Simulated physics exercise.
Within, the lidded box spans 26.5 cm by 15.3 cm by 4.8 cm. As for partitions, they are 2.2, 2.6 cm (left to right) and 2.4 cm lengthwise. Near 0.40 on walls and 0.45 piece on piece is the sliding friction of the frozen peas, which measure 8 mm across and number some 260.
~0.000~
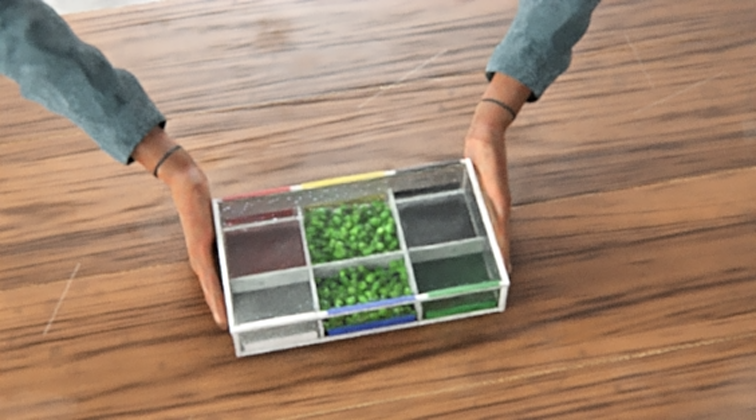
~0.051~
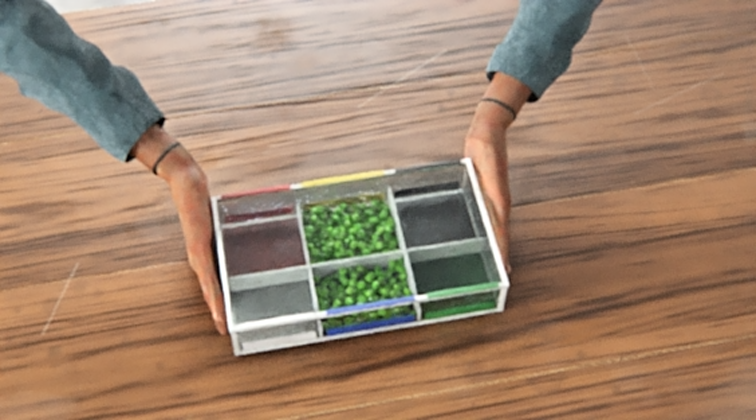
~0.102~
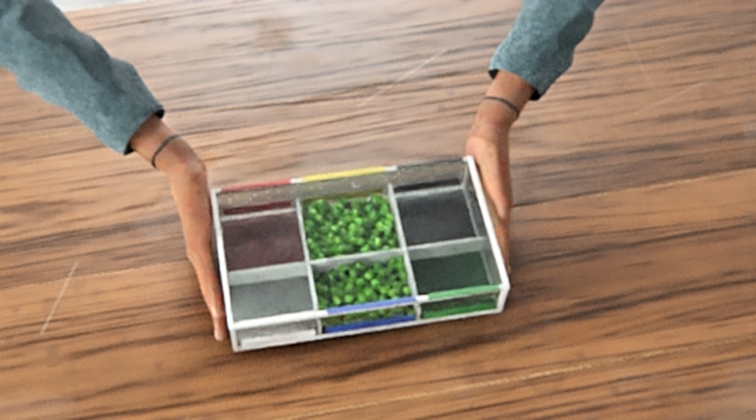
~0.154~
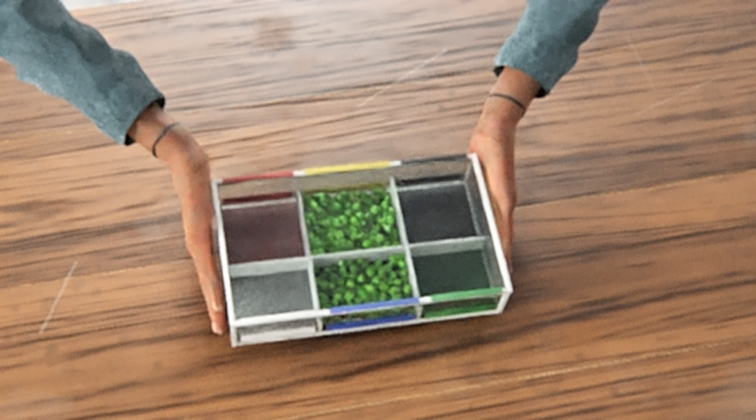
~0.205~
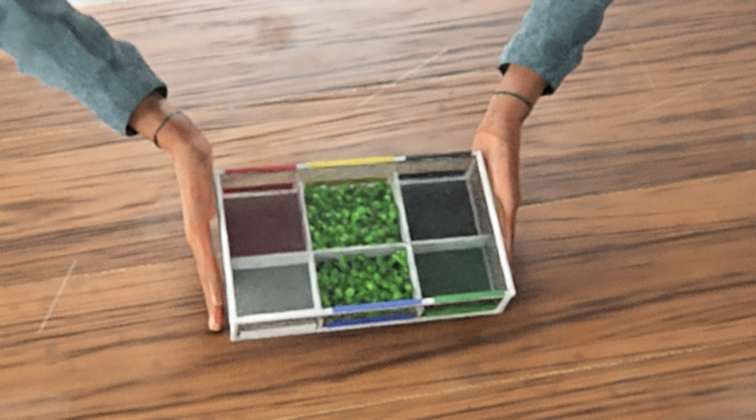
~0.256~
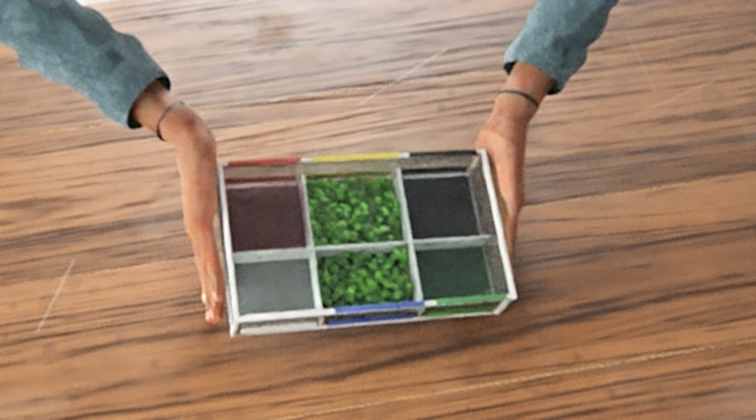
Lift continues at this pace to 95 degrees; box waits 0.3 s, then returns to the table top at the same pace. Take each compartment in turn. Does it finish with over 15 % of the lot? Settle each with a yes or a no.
For red compartment, no; for blue compartment, yes; for green compartment, yes; for yellow compartment, no; for white compartment, no; for black compartment, no.
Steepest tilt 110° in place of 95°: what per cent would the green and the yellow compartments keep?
Then: Green 65, yellow 0.
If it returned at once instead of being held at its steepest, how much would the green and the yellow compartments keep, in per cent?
You'd end up with green at 60 per cent and yellow at 5 per cent.
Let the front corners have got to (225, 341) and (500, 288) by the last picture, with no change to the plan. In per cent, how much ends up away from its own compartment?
That would be some 60 in a hundred.
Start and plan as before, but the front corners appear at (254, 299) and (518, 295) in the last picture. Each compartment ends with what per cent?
Final shares: Red 0%, blue 20%, green 75%, yellow 5%, white 0%, black 0%.
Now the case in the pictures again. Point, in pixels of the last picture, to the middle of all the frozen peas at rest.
Close to pixel (435, 295).
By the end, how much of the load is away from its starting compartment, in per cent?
About 65 per cent.
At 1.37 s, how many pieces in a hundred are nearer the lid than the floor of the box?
Estimate: Near 60 per cent.
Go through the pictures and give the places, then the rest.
The first frame shows box tilt 0 degrees, front corners at (235, 328) and (504, 282); blue 45 %, yellow 55 %.
The second frame shows box tilt 1 degrees, front corners at (234, 328) and (504, 284).
The third frame shows box tilt 4 degrees, front corners at (233, 325) and (505, 285), lowest corner right front.
The fourth frame shows box tilt 8 degrees, front corners at (235, 322) and (507, 289), lowest corner right front.
The fifth frame shows box tilt 13 degrees, front corners at (237, 319) and (510, 292), lowest corner right front.
The sixth frame shows box tilt 17 degrees, front corners at (239, 318) and (511, 295), lowest corner right front; blue 45 %, yellow 55 %. The box's pace is about 85 degrees a second.
After 1.37 s, tilt 95 degrees; blue 45 %, green 45 %, yellow 10 %.
After 2.11 s, tilt 48 degrees; blue 35 %, green 65 %, yellow 5 %.
After 2.88 s, tilt 0 degrees; blue 35 %, green 65 %, yellow 5 %.
By 3.4 s all is still; red 0 %, blue 35 %, green 65 %, yellow 5 %, white 0 %, black 0 %.
